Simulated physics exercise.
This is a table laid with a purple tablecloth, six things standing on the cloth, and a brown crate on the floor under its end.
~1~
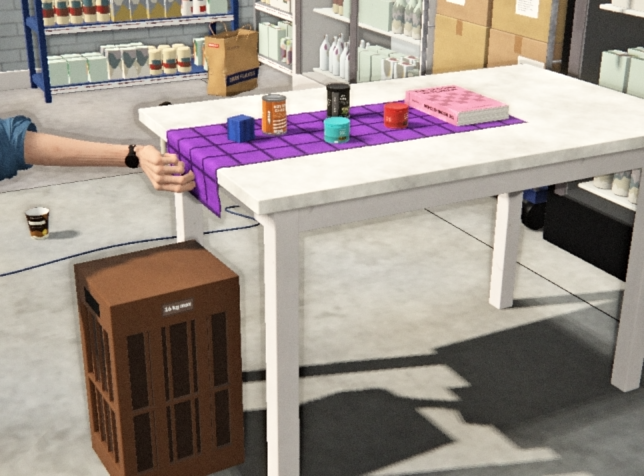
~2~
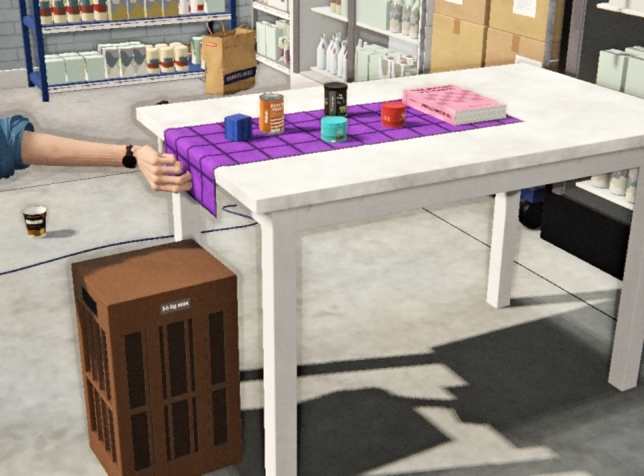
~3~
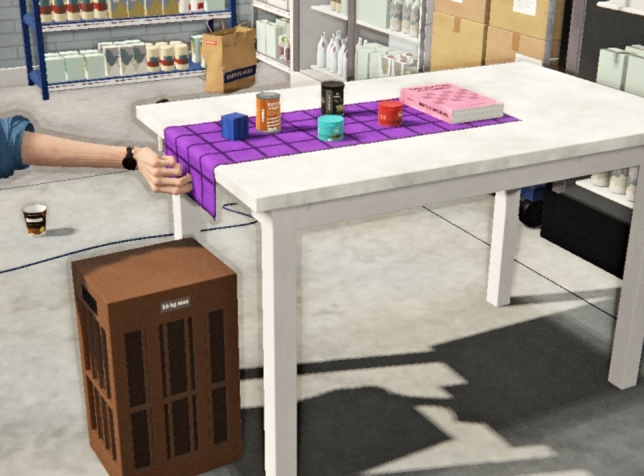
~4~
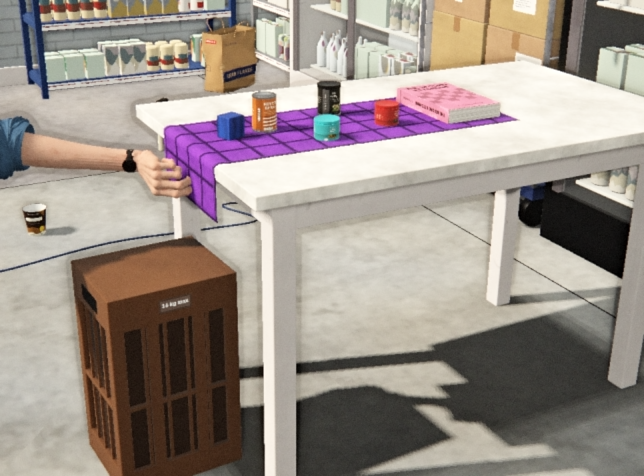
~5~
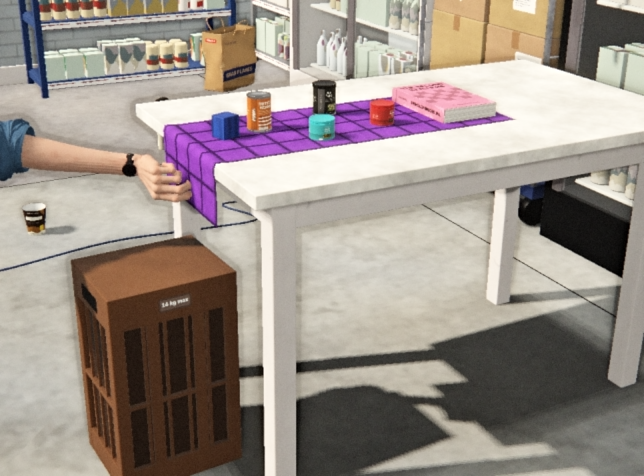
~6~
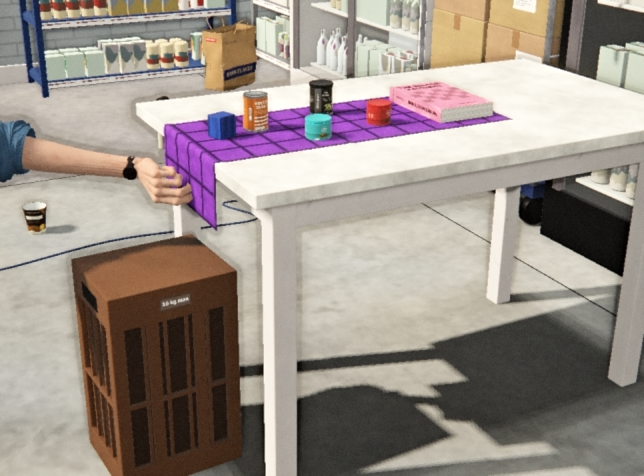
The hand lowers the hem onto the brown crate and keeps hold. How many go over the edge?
The answer is one.
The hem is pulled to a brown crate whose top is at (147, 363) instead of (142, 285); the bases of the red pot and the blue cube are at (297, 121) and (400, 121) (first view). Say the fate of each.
The red pot drops off, the blue cube holds on.
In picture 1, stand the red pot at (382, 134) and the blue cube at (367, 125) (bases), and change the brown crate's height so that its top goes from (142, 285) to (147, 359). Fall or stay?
The red pot stays on, the blue cube does not fall.
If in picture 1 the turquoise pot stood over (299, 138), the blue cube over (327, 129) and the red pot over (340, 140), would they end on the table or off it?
The turquoise pot remains up; the blue cube holds on; the red pot stays on.
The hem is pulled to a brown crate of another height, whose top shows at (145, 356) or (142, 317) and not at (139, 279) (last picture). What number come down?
The count: 3 and 2.
A little later, hem near (191, 225); all still up.
Next, hem on the crate; blue cube gone.
When it is over, hem on the crate; blue cube gone. Over the edge go one.
